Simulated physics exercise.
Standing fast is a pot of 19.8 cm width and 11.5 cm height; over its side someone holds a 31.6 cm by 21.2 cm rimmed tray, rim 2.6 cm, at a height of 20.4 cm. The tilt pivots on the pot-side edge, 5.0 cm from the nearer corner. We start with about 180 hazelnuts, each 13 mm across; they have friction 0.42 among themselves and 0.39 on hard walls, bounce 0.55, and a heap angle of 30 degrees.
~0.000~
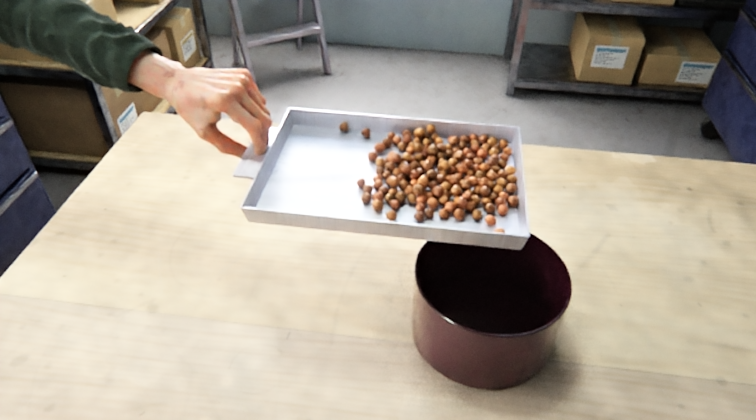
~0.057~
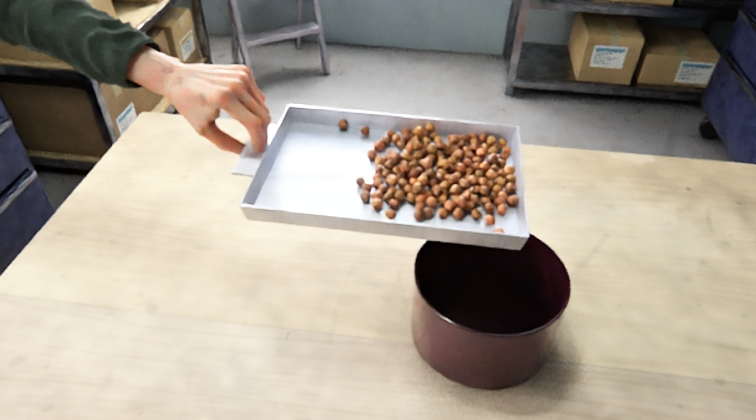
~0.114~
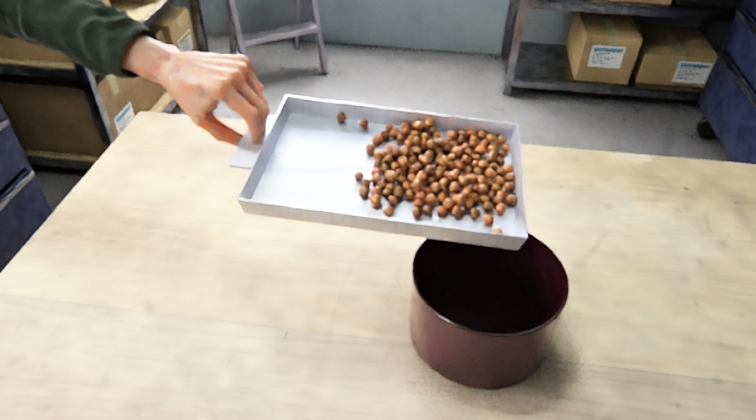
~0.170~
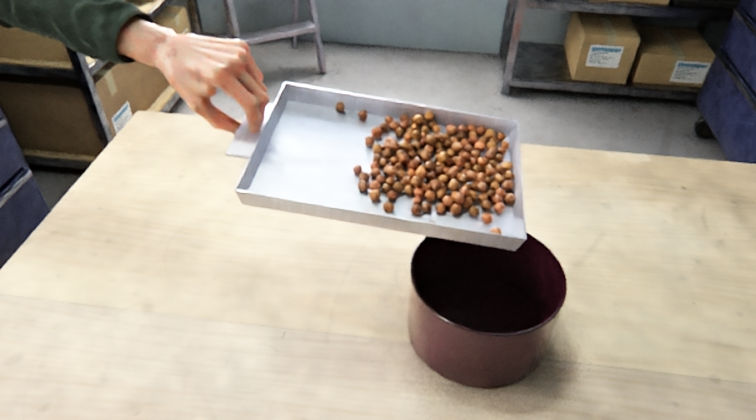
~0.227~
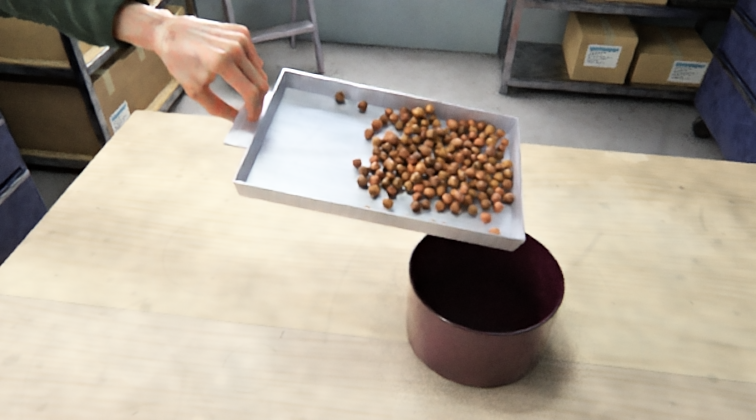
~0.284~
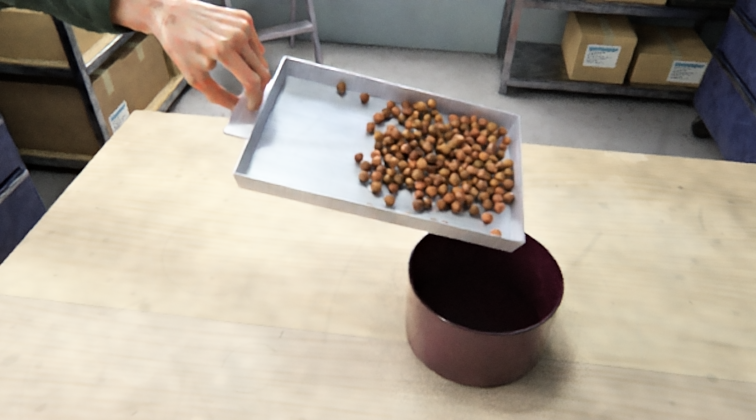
A hand in a dark green sleeve, seen from slightly above in a storeroom with shelved cardboard boxes, grips the left end of a pale grey tray over a wooden table. Brown hazelnuts cluster toward the tray's right side, above a dark maroon pot. The hand steadily raises the left end, tilting the tray modestly down to the right, while the nuts stay bunched and the view shifts very slightly.
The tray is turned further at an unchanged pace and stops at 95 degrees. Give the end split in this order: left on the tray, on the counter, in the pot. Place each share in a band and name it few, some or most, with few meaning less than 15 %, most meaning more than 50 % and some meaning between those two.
In the end: Tray few, counter some, pot most.
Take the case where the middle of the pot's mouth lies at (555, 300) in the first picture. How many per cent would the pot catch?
The share would be some 100 per cent.
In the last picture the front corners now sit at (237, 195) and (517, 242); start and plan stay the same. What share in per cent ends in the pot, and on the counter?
Per cent by place - pot 75, counter 25.
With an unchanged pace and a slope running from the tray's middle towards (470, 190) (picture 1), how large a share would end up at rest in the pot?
My guess is roughly 35 percent.
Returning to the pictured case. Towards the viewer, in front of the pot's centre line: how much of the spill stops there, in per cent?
Near 90 in a hundred.
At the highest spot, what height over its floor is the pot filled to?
I'd put it at close to 2.5 centimetres.
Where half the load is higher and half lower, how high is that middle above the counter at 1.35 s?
Around 28 cm up.
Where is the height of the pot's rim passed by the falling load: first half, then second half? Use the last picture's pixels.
Near (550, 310) at first, near (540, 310) afterwards.
After 0.92 s, tilt 51 degrees; the tray holds 100 %, the pot 0 %.
After 1.35 s, tilt 77 degrees; the tray holds 95 %, the pot 5 %.
After 1.86 s, tilt 95 degrees; the tray holds 10 %, the pot 40 %.
By 3.0 s all is still; tray 0 %, counter 40 %, pot 60 %.
